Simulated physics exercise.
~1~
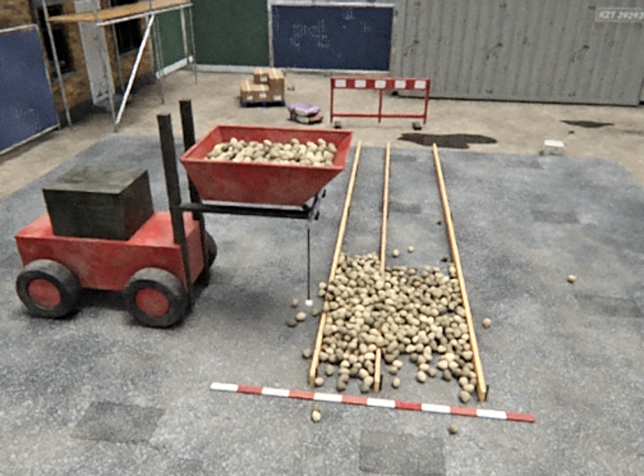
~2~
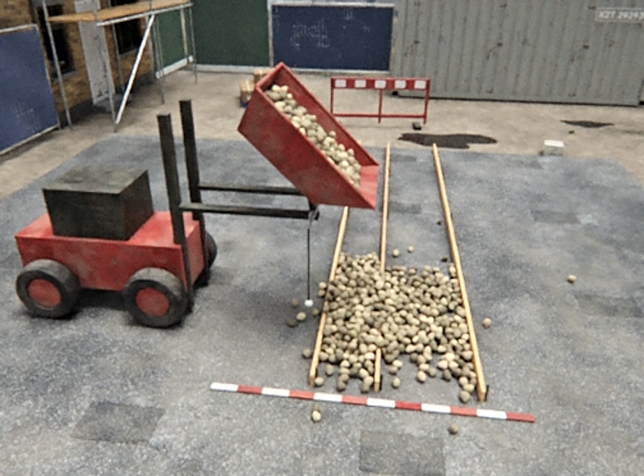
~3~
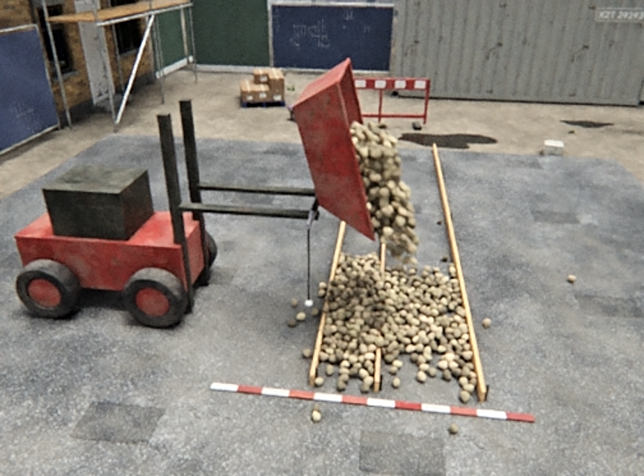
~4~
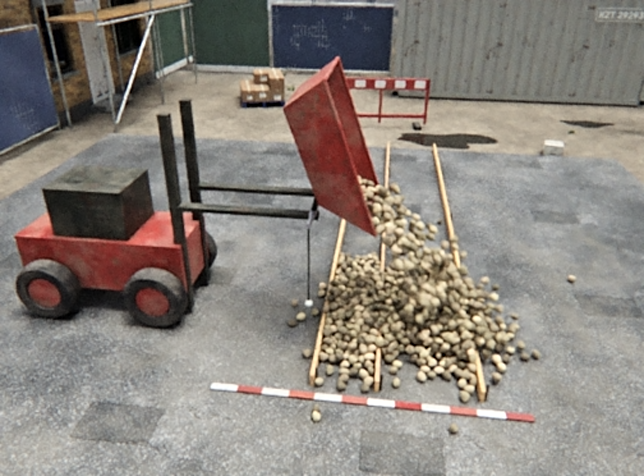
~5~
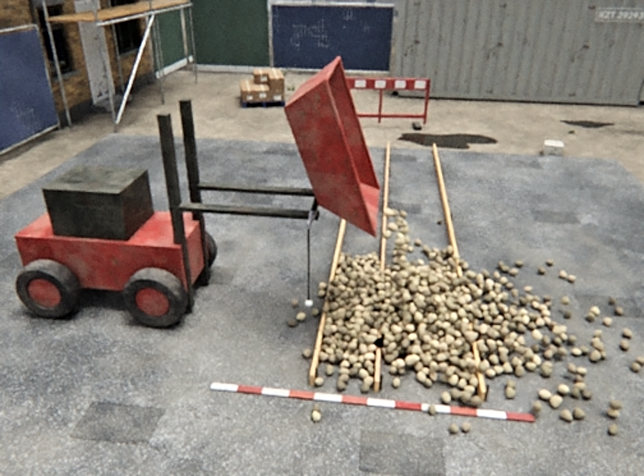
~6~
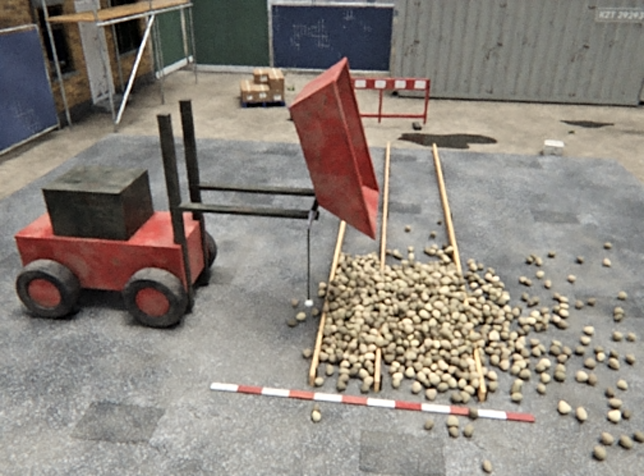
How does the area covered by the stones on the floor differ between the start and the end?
At the start the stones on the floor lie mostly between the planks, with the rest still up in the skip. By the end they form a broader heap that reaches over the right plank and scatters far across the floor to the right.
A red skip full of rounded stones, held out on the dark arms of a red forklift, begins level beside a heap already lying among wooden planks. It tips steeply to the right, its load still inside at first. Then the stones pour over the lower edge and drop onto the old heap. The skip rocks back slightly as more tumble out, burying part of the right plank and rolling across the grey floor. At the end the skip hangs steeply tilted and empty above a broader heap, with loose stones scattered far to the right.
